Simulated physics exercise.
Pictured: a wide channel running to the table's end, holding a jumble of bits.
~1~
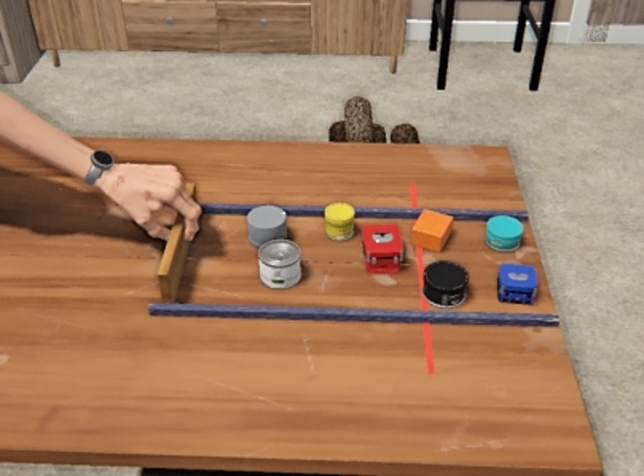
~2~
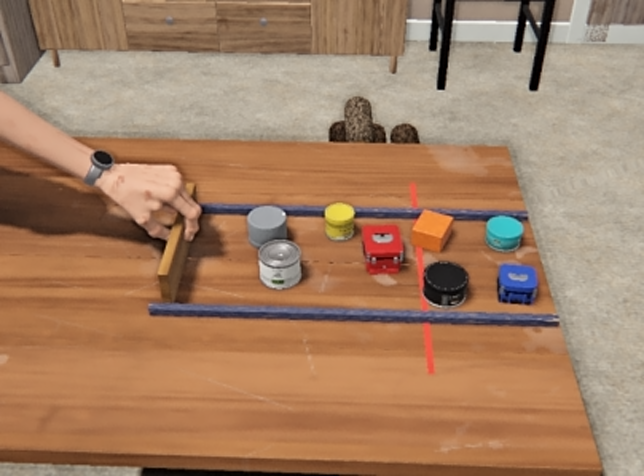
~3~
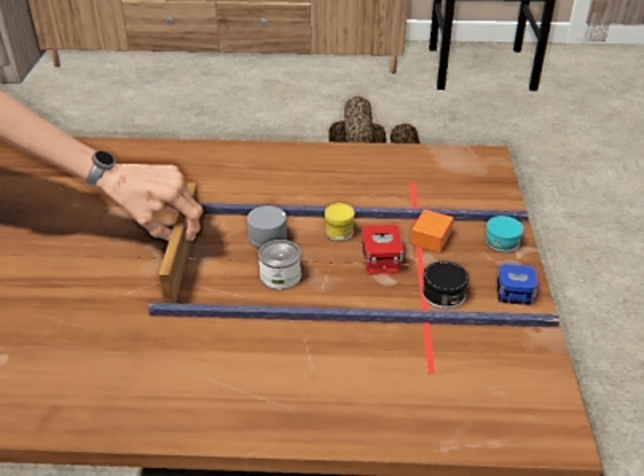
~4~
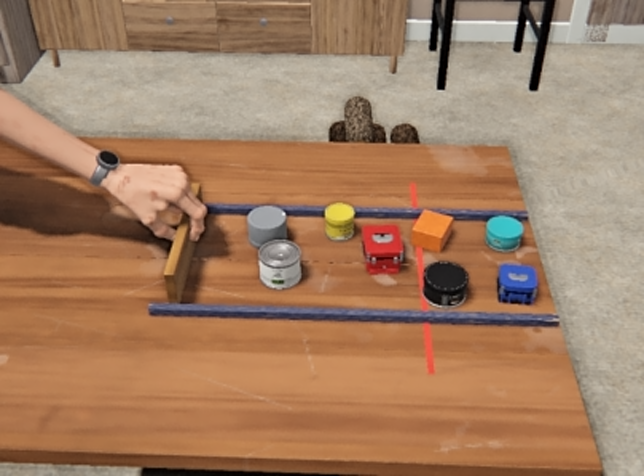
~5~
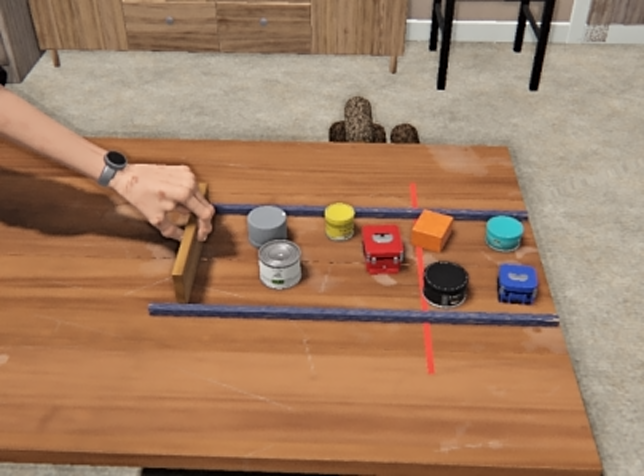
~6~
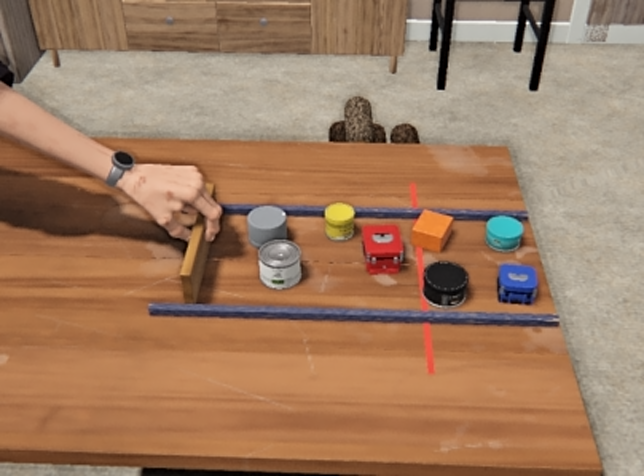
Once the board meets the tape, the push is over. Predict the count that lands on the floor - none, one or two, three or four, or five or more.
The number going over the end will be nothing at all.
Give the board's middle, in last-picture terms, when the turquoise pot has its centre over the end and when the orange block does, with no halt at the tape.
The middle is at (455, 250) when it's the turquoise pot, and at (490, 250) when it's the orange block.
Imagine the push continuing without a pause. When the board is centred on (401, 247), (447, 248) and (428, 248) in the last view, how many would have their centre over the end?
Per position: 0 / 0 / 0.
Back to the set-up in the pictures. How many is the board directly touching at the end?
Tally at the end: 2.
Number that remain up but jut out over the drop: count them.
The number overhanging is 0.
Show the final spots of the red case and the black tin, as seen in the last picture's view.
First object: (469, 259); second object: (484, 294).
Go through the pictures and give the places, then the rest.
In the first frame, turquoise pot (504, 234); blue case (516, 285); black tin (445, 285); board (180, 242); tape (421, 264).
In the second frame, blue case (516, 285); yellow pot (340, 223).
In the third frame, black tin (445, 285); orange block (432, 231).
In the fourth frame, turquoise pot (504, 234); red case (382, 249).
In the fifth frame, blue case (516, 285); board (193, 242).
In the sixth frame, turquoise pot (504, 234); blue case (516, 285); black tin (445, 285); board (201, 242); tape (421, 264).
Early on, none off yet; turquoise pot at rest near (504, 234); blue case at rest near (516, 285); black tin at rest near (445, 285).
Finally, the number that fall off is zero.
